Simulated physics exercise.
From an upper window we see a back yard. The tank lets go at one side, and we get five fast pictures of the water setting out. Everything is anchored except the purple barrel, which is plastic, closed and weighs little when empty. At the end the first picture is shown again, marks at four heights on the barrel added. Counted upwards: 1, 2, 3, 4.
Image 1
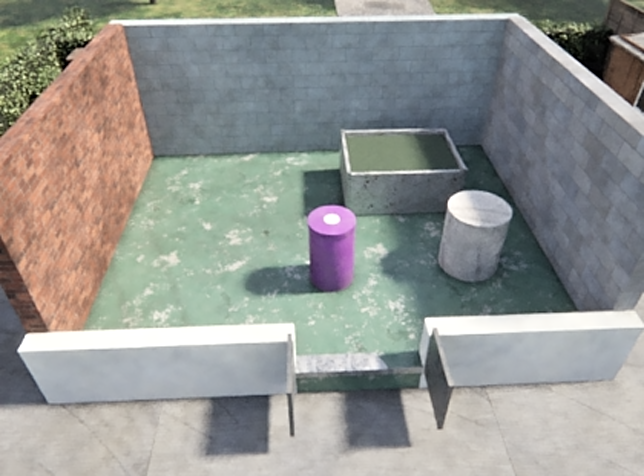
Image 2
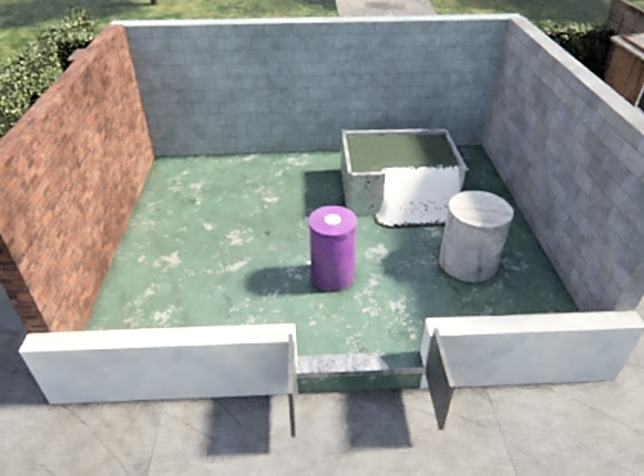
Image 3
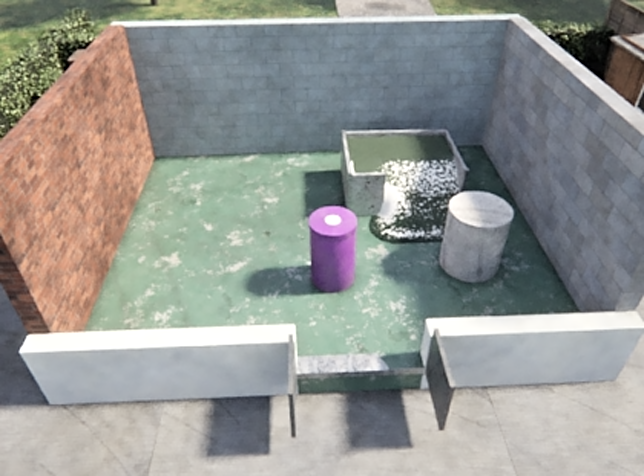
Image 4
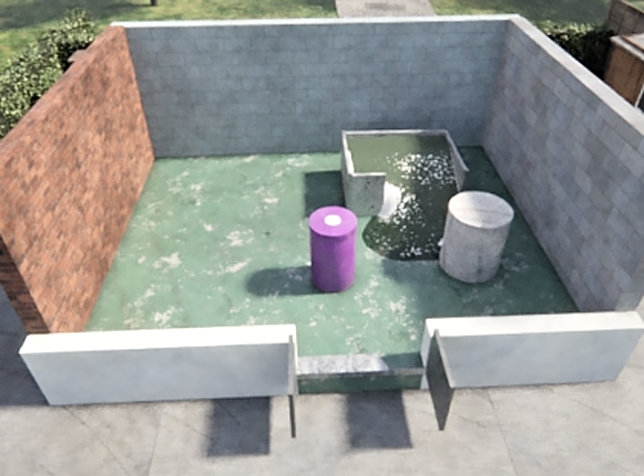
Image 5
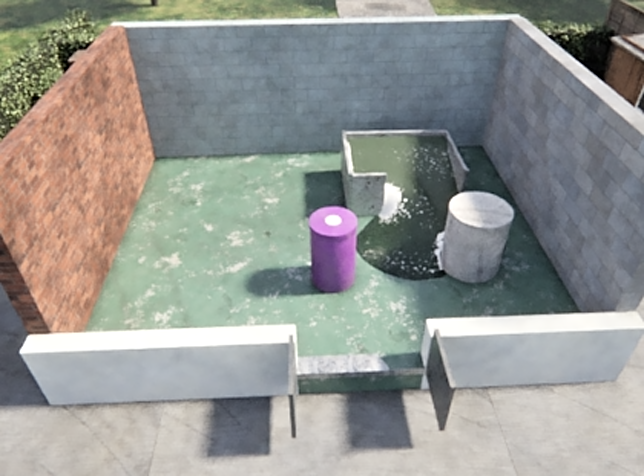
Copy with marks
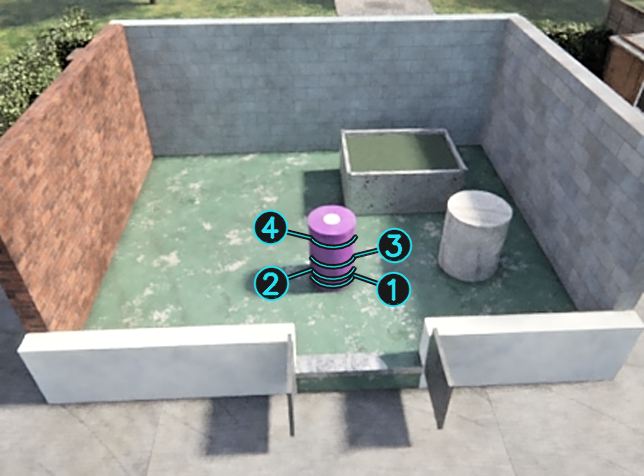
To begin with, a full concrete tank stands in a walled back yard with a purple barrel and a pale cylinder nearby, all still. Then water bursts out through the tank's front in a white sheet, and a dark, foam-flecked pool spreads forward across the green ground between the barrel and the cylinder.
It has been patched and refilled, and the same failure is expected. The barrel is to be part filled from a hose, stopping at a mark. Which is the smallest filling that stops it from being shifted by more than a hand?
Use mark 2.
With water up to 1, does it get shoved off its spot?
Yes, that goes wrong.
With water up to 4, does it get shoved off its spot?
No, that is safe.
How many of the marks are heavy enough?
Three of them.
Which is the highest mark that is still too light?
That would be 1.
On the marked copy, 1 at (333, 286); 2 at (333, 279); 3 at (334, 266); 4 at (334, 247); from the bottom up 1, 2, 3, 4.
Choosing 1, it is pushed about half its own width away.
Choosing 2, it does not move.
Choosing 3, it does not move.
Choosing 4, it does not move.
